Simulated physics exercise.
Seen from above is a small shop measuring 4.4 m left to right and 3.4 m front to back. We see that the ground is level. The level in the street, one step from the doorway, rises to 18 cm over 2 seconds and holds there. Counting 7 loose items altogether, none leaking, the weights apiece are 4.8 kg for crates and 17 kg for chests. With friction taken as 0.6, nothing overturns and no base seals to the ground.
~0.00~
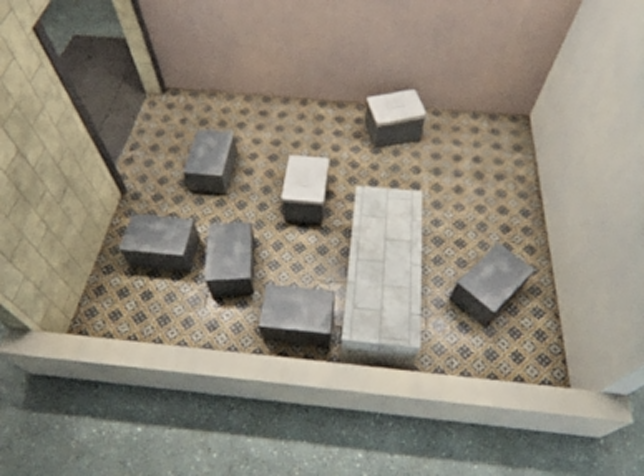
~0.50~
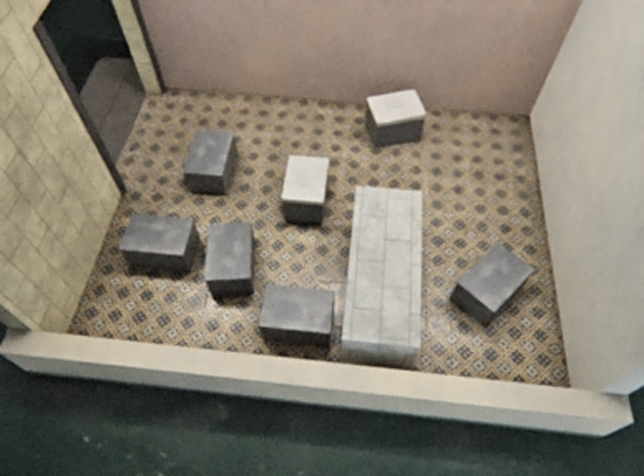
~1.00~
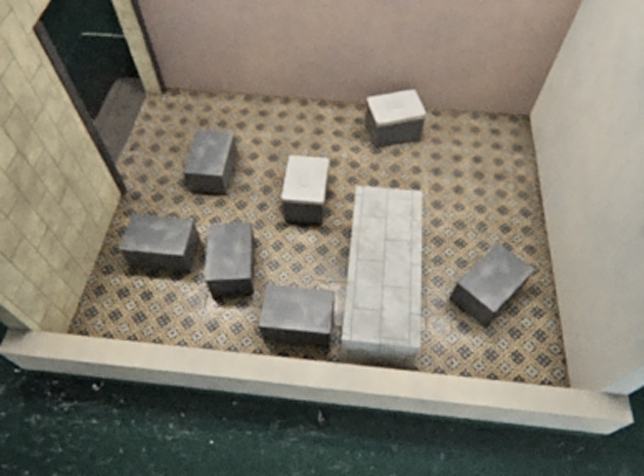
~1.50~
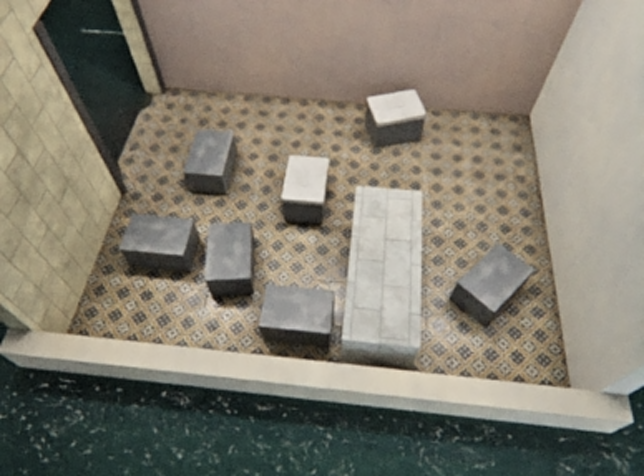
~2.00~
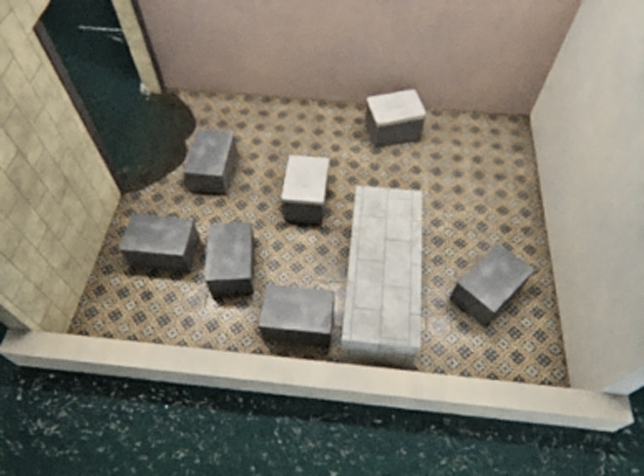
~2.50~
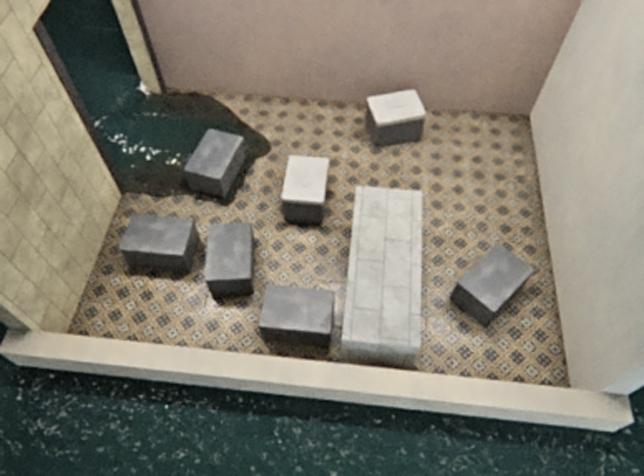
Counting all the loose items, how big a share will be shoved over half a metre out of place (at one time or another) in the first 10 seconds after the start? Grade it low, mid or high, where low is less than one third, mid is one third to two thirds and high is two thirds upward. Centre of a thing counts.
Grade: High.
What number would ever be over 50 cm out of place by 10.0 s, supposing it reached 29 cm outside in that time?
In that case 7 of them.
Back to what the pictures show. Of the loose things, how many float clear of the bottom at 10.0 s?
At that point I count 7.
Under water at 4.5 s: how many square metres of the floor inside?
I'd put it close to 9.5 m2.
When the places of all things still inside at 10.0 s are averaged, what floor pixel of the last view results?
I'd say about (282, 257) in the last view.
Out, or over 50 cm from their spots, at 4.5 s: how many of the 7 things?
By then the count is 1.
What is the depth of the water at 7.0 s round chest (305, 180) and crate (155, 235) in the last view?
First about 6 cm, second about 1 cm.
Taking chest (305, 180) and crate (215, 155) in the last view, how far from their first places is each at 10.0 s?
120 cm and 120 cm respectively.
After 3.5 s 1 of 7 are over 50 cm from their spots; 1 afloat.
After 4.5 s 1 of 7 are over 50 cm from their spots; 1 afloat.
After 7.0 s 4 of 7 are over 50 cm from their spots; 4 afloat.
After 10.0 s 7 of 7 are over 50 cm from their spots, and 7 have been at some point; 7 afloat.
